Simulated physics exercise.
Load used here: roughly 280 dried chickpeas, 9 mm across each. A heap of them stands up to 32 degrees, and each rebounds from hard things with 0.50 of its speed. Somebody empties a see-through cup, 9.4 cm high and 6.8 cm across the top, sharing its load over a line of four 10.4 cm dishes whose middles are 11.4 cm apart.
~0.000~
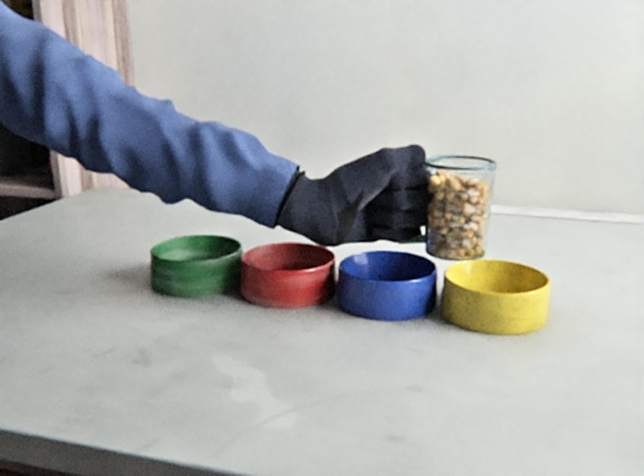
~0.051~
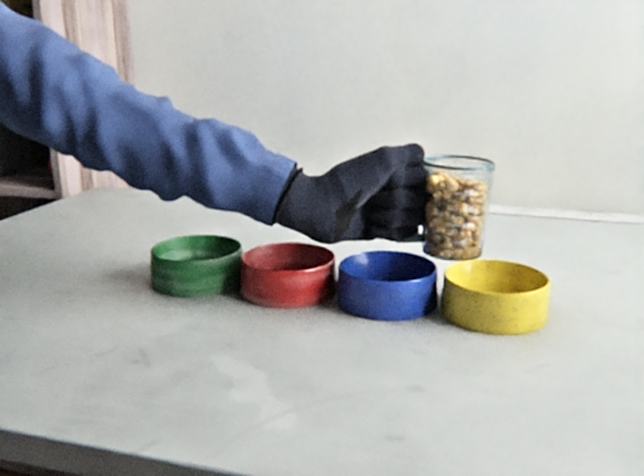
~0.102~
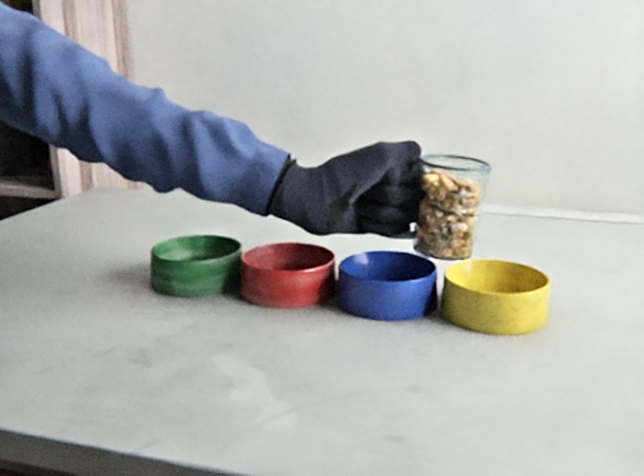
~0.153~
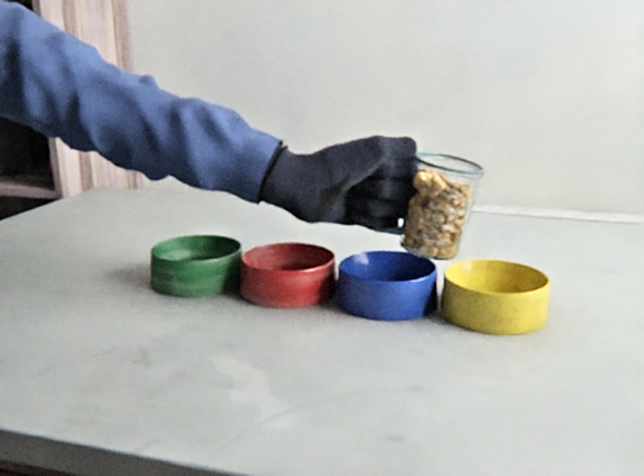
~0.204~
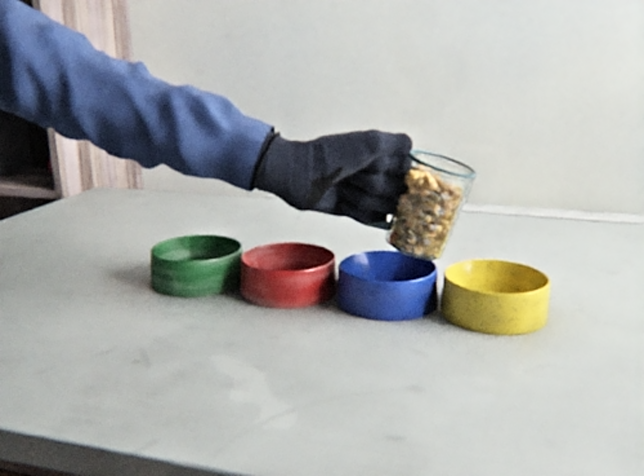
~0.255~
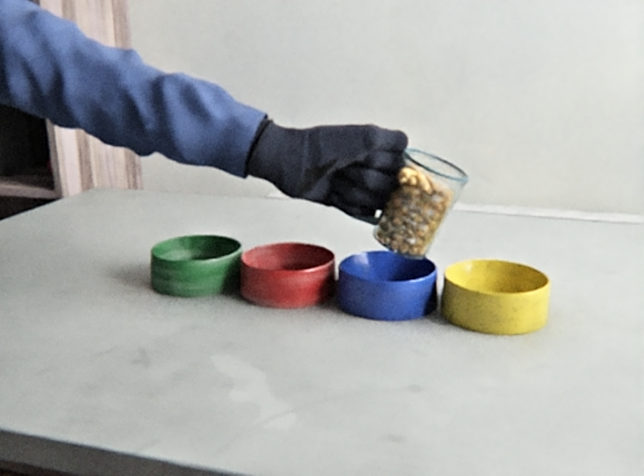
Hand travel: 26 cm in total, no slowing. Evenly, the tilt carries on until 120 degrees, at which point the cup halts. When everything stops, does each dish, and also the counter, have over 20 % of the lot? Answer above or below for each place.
Red: Above, blue: Below, green: Below, yellow: Below, counter: Below.
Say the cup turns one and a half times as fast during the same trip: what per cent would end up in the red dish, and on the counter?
Red 50, counter 10.
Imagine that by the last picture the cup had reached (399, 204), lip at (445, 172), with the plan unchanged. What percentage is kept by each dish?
Red: 100 / blue: 0 / green: 0 / yellow: 0.
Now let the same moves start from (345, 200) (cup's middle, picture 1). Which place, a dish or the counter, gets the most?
Top spot: Green.
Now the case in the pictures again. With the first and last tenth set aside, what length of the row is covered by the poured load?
7 centimetres.
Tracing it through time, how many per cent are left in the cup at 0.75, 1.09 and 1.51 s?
Series: 100 / 80 / 10 per cent.
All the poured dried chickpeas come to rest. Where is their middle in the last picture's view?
I'd put it at about (282, 273).
Then, at 0.75 s, tilt 78 degrees; cup holds 100 %.
Then, at 1.09 s, tilt 116 degrees; cup holds 80 %, red 15 %, blue 5 %.
After 1.51 s, tilt 120 degrees; cup holds 10 %, red 85 %, blue 5 %.
At rest (2.0 s), red 95 %, blue 5 %, green 0 %, yellow 0 %, counter 0 %.
